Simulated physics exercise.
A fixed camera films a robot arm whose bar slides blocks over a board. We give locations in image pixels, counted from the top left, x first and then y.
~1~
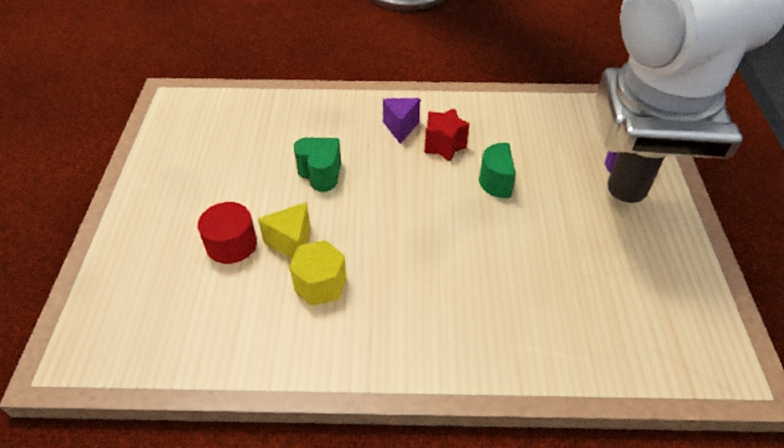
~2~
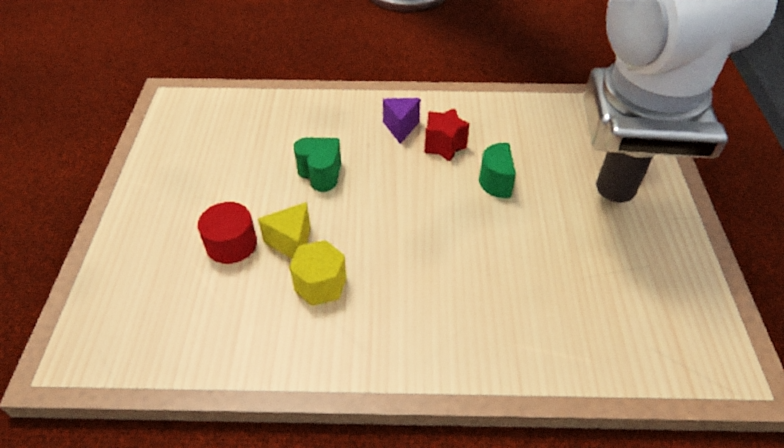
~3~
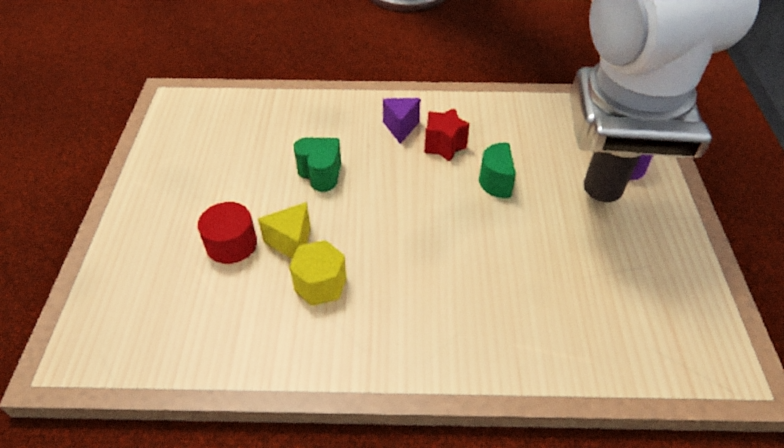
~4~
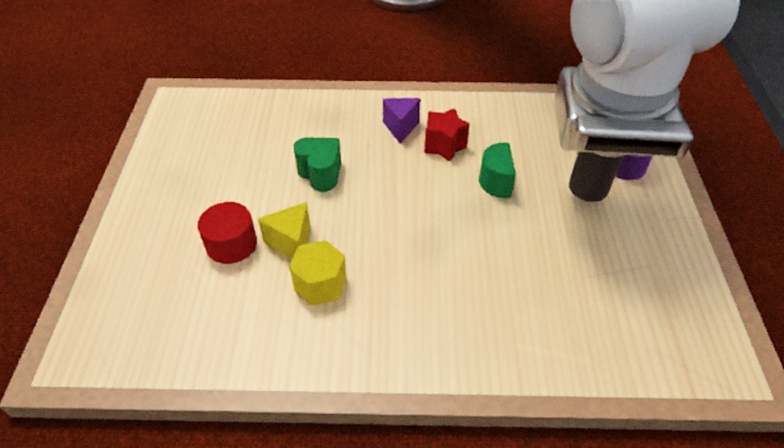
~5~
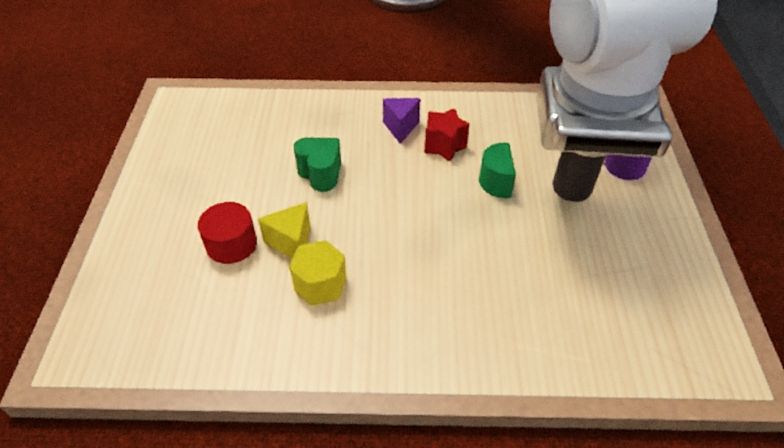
Robot arm with a dark cylindrical tip sliding slightly left over a wooden board, while the scattered coloured blocks stay still.
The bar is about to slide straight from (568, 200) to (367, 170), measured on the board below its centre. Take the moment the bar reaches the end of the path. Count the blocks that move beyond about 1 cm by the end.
That push would leave two blocks displaced by more than about 1 cm.
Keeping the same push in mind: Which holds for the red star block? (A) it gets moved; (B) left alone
A (it gets moved)
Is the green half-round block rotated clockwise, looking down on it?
Yes, that is how it ends up.
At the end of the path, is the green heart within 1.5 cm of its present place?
Yes, that is how it ends up.
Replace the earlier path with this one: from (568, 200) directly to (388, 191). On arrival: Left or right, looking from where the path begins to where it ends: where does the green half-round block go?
Well, taking the path from its start to its end as straight ahead, the green half-round block moves to the right.
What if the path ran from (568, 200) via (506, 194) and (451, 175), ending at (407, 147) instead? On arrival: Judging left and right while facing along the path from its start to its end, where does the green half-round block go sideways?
Well, taking the path from its start to its end as straight ahead, the green half-round block moves to the right.
The first path, step by step. One third of the way, bar at (501, 178); green half-round block at (474, 152), turned 40° clockwise.
Two thirds of the way, bar at (433, 167); red star block at (431, 116), turned 70° clockwise; green half-round block at (411, 137), turned 65° clockwise.
At the end, bar at (366, 158); green heart unmoved; red star block at (430, 116), turned 80° clockwise; green half-round block at (388, 126), turned 100° clockwise.
